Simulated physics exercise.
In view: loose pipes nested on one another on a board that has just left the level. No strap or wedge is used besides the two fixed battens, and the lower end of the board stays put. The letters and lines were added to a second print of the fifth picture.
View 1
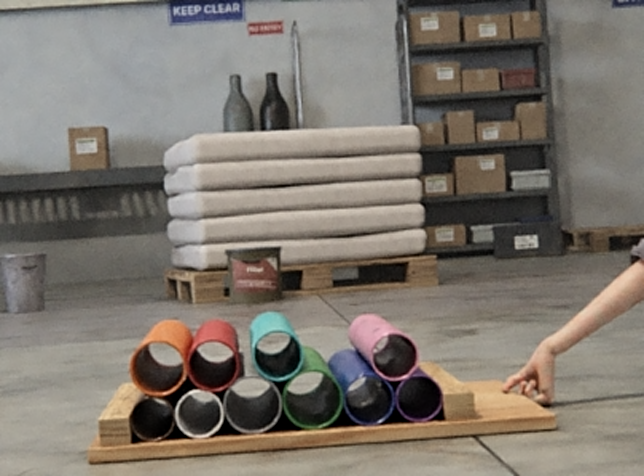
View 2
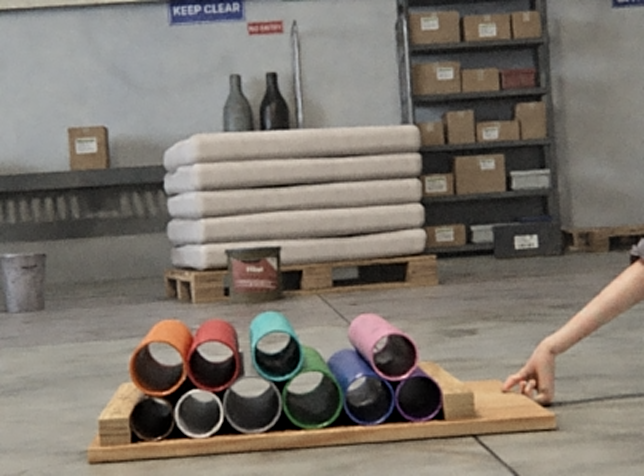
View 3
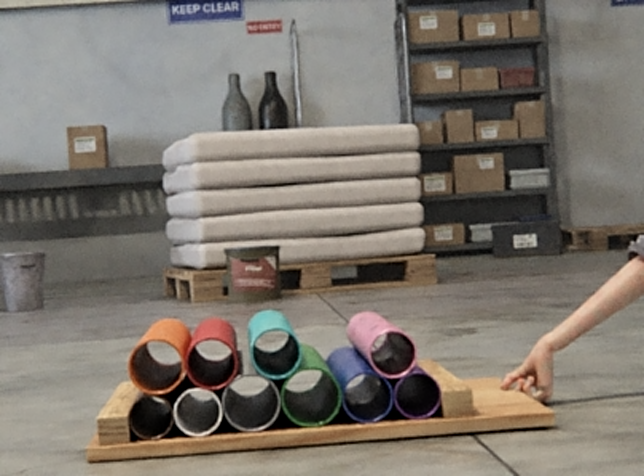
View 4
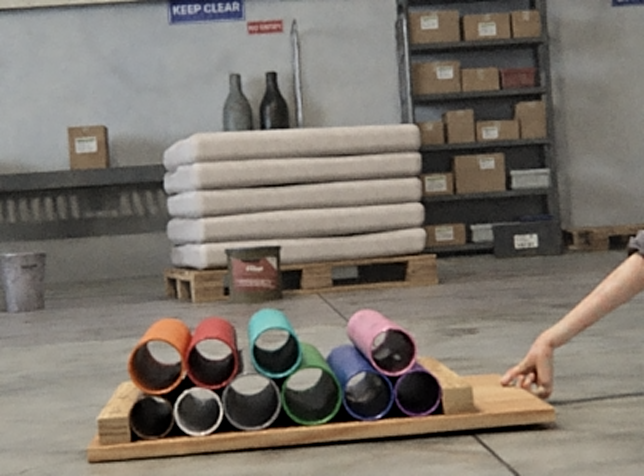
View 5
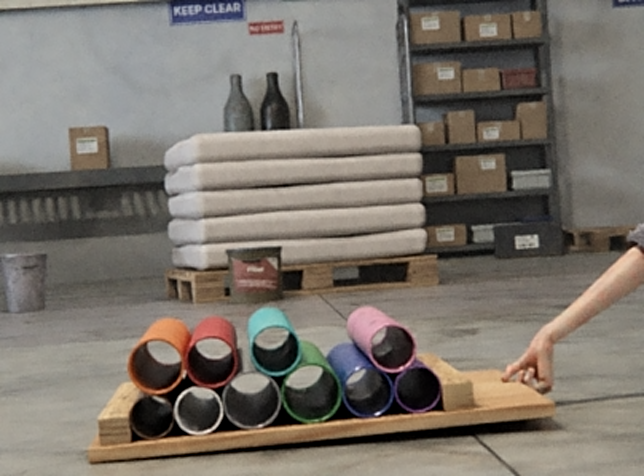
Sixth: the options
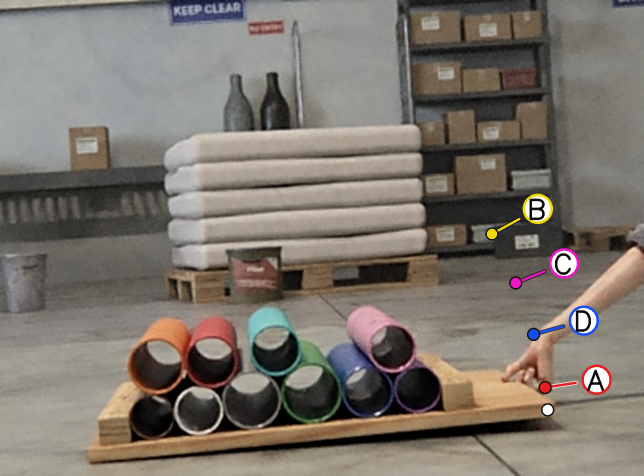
In a storeroom, colourful pipes lay stacked in two rows on a wooden board while a hand gripped its right end and raised it very slightly, the pipes staying nested together with barely any movement.
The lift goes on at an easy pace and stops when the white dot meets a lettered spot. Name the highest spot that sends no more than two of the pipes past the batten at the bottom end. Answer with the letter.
At most to B.
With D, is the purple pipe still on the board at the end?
The purple pipe: Yes.
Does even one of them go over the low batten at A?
No.
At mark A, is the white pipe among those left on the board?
Yes.
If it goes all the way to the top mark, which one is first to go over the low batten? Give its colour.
It is the orange one.
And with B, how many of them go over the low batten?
At B the number is two.
On the marked copy, A at (545, 388); B at (492, 234); C at (516, 283); D at (533, 334); the white dot at (548, 410).
Following B. Soon after the start, board at 16°.
Later, board at 25°.
In the end, board at 25°, two over the low batten (red, orange).
As for the rest, A none over the low batten; C one over the low batten (orange); D one over the low batten (orange).
